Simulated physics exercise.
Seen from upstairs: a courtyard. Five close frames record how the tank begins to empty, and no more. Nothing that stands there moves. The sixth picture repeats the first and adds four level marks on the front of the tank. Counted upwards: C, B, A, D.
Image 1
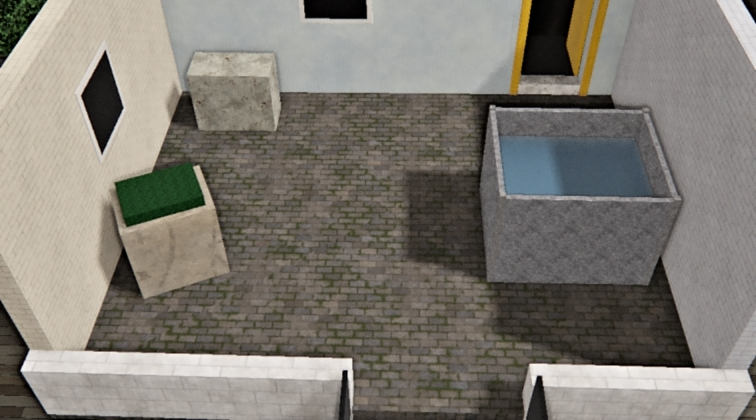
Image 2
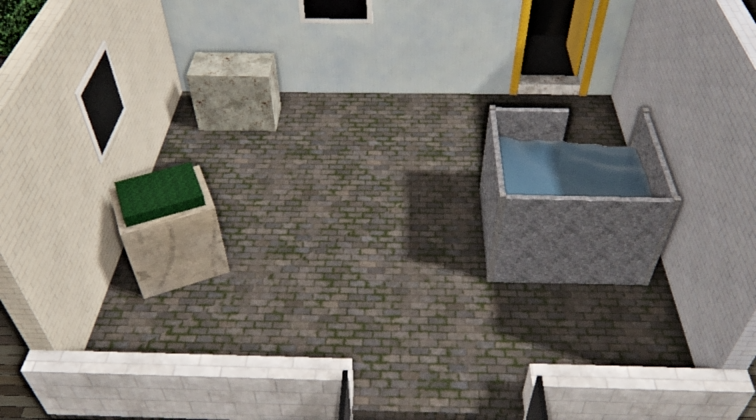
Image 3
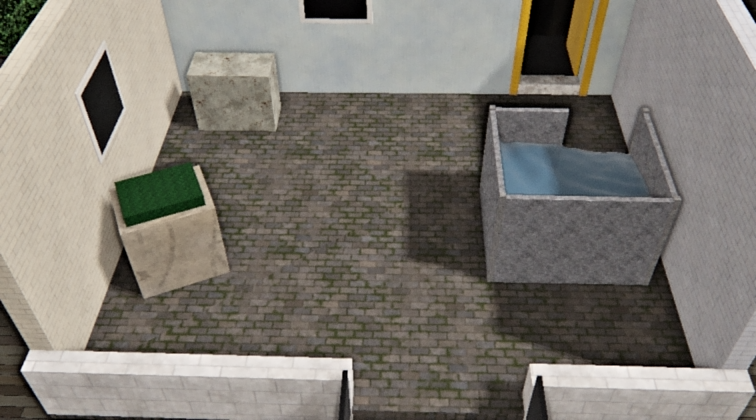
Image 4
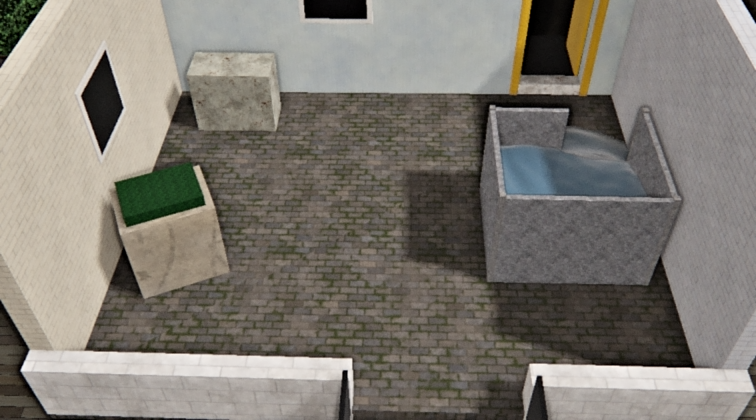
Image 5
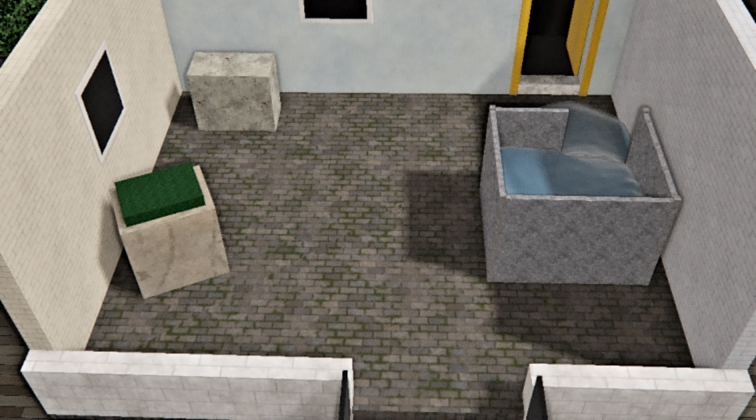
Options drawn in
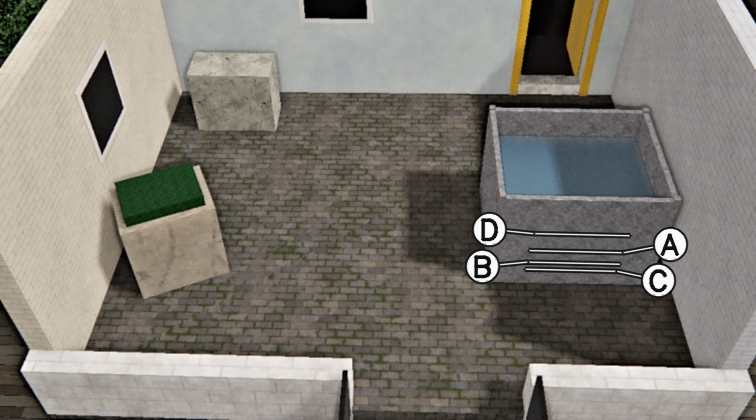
In a walled paved yard, water surges through a gap in the stone tank's back.
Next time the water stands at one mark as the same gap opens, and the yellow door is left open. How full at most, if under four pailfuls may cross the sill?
Use mark B.
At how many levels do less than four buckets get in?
Two of the four.
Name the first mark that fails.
A.
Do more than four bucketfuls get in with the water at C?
No, not at all.
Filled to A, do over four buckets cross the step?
Yes, it does.
On the marked copy, A at (576, 251); B at (573, 263); C at (571, 270); D at (581, 234); from the bottom up C, B, A, D.
Choosing A, about 10 bucketfuls get in.
Choosing B, a bucket or two gets in.
Choosing C, nothing gets over.
Choosing D, dozens of bucketfuls pour in.
